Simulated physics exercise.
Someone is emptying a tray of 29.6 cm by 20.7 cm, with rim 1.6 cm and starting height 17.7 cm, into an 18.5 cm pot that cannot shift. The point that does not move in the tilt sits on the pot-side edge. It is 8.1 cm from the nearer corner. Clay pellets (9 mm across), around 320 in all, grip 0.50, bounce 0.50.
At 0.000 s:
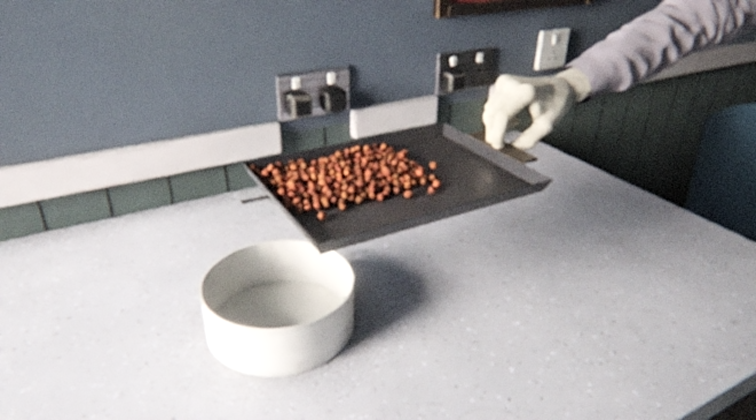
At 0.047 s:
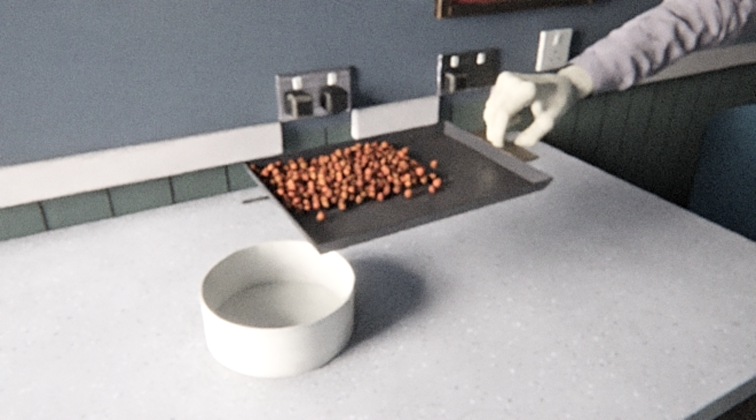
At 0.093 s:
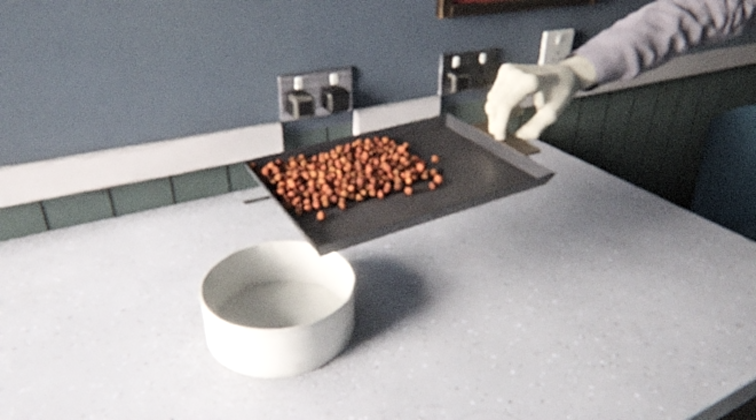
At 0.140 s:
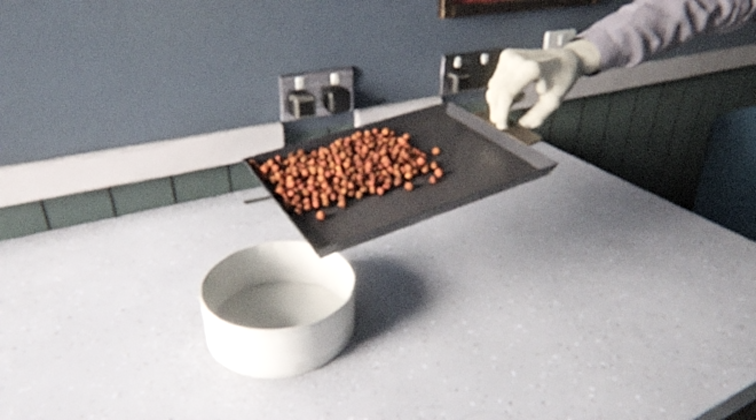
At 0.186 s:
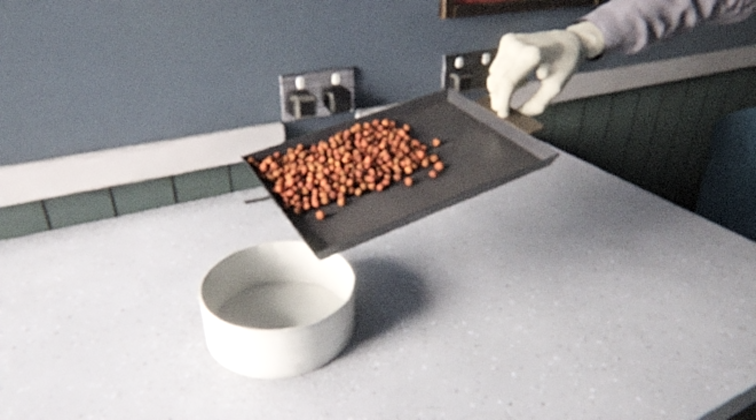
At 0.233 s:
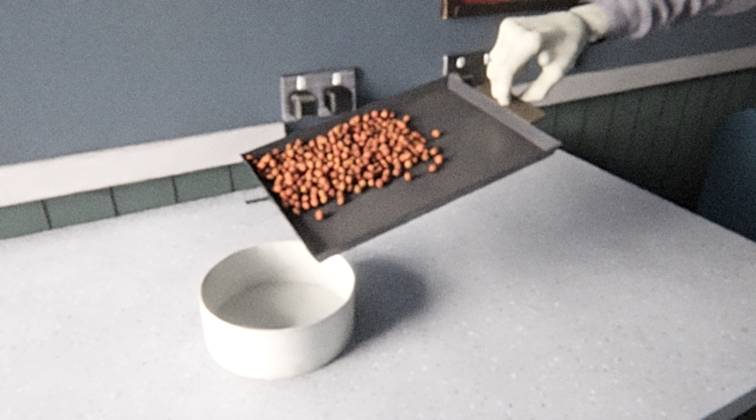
A gloved hand raises the right end of a dark tray of reddish-brown pellets above a white pot.
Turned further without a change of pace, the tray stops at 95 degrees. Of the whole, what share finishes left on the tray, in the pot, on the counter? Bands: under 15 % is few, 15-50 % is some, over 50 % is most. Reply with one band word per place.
Tray few, pot some, counter most.
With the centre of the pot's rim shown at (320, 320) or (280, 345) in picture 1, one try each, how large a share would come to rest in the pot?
Try one: ~ 95 %; try two: ~ 100 %.
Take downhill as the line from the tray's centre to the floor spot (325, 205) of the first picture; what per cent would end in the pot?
I'd say close to 60 %.
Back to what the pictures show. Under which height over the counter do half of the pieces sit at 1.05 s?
About 16 centimetres.
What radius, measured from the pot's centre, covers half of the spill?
Roughly 16 centimetres.
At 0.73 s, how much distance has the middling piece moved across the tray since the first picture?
Displacement on the tray: Roughly 9 cm.
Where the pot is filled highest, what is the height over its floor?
It stands at some 1.5 cm.
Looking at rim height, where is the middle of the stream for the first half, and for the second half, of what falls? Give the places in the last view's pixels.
At roughly (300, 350) first, later on at (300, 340).
Then, at 0.73 s, tilt 53 degrees; the tray holds 95 %, the pot 0 %.
After 1.05 s, tilt 78 degrees; the tray holds 50 %, the pot 10 %.
After 1.48 s, tilt 95 degrees; the tray holds 0 %, the pot 30 %.
By 2.0 s all is still; tray 0 %, pot 30 %, counter 70 %.
